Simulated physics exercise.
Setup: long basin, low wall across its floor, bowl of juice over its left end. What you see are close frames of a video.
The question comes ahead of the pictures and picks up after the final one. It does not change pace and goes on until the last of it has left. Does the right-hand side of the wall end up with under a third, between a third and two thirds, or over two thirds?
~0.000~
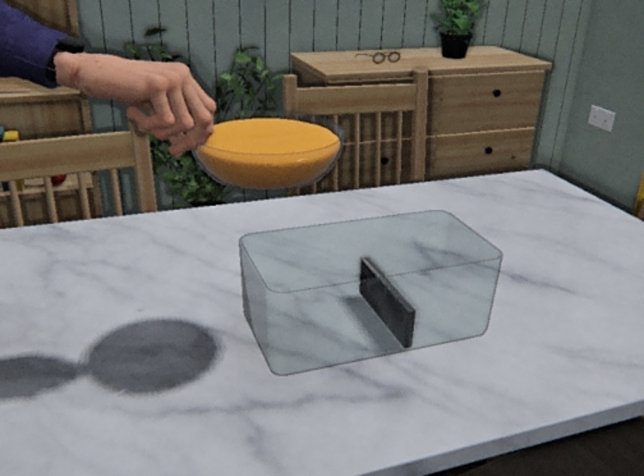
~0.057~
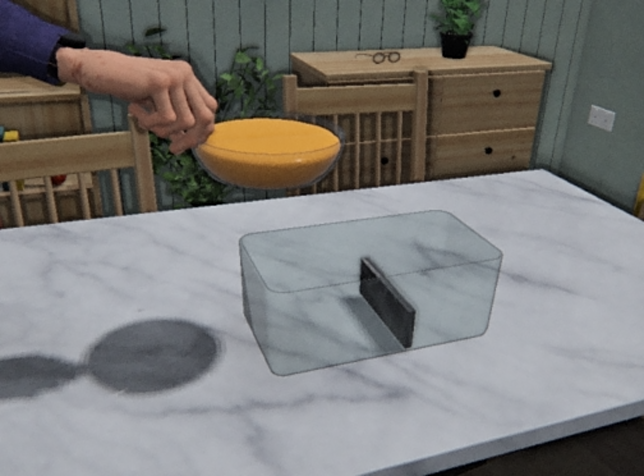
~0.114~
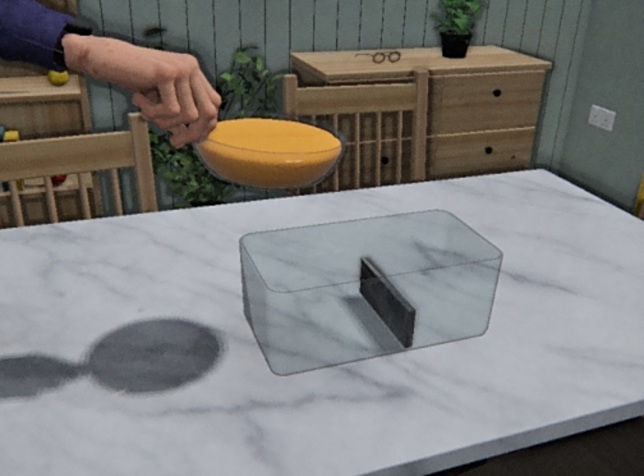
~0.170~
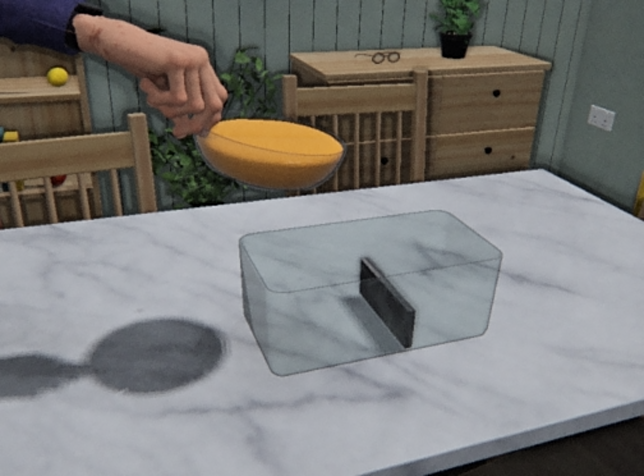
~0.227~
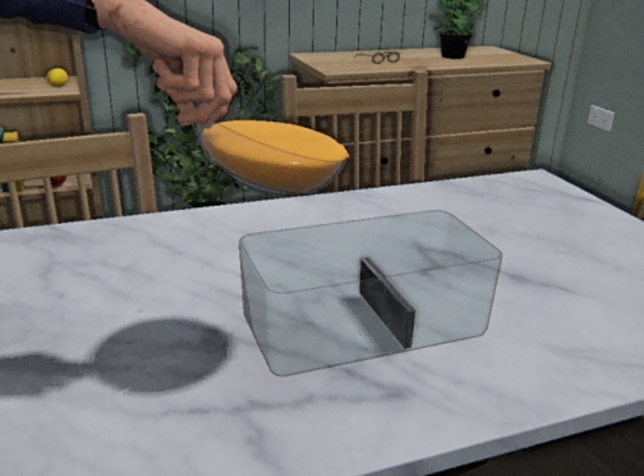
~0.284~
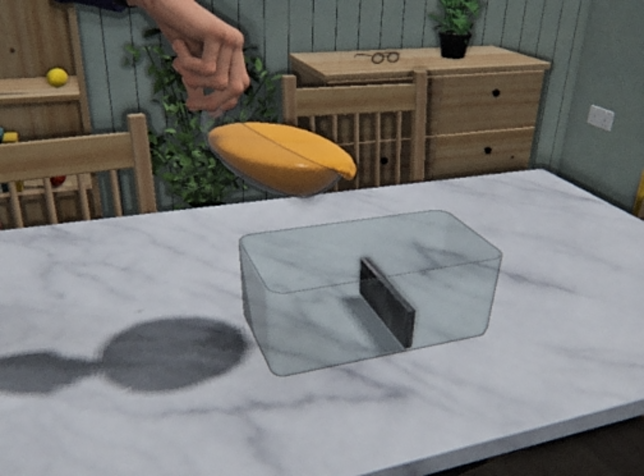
It ends up with under a third.
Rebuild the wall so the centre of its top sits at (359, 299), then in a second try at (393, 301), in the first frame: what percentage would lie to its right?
Respectively 65 and 25 per cent, approximately.
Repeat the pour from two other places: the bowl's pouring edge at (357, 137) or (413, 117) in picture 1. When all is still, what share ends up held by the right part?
Close to 45 in a hundred, and close to 80 in a hundred.
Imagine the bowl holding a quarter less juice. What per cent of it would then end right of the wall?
About 5 parts in a hundred, give or take.
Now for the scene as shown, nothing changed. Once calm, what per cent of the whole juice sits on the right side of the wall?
Estimate: Some 20 per cent.
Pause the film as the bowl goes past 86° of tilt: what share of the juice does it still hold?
About 5 % remains.
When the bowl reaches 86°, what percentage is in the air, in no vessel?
I'd put it at roughly 30 percent of it.
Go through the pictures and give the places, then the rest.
The first picture shows tilt 0°; pouring edge (338, 127); surface from (193, 144) to (334, 132); the long basin's rim runs from (252, 264) to (474, 233); the wall's top is at (387, 284).
The second picture shows tilt 1°; pouring edge (339, 128); surface from (193, 142) to (334, 132).
The third picture shows tilt 5°; pouring edge (340, 133); surface from (195, 139) to (335, 135).
The fourth picture shows tilt 11°; pouring edge (340, 141); surface from (198, 137) to (337, 138).
The fifth picture shows tilt 20°; pouring edge (339, 152); surface from (201, 136) to (337, 146); 4 per cent is over the edge.
The sixth picture shows tilt 30°; pouring edge (337, 164); surface from (208, 138) to (323, 150); 12 per cent is over the edge.
A moment on, the bowl is tipped on its side and 7 per cent is still to pour, 47 is left of the wall and 16 right of it.
Next, the bowl is tipped right over and 0 per cent is still to pour, 77 is left of the wall and 17 right of it.
Then the bowl is tipped right over and 0 per cent is still to pour, 77 is left of the wall and 18 right of it.
Later the bowl is tipped right over and 0 per cent is still to pour, 78 is left of the wall and 18 right of it.
Finally, 78 per cent lies left of the wall, 18 right of it and 4 outside.
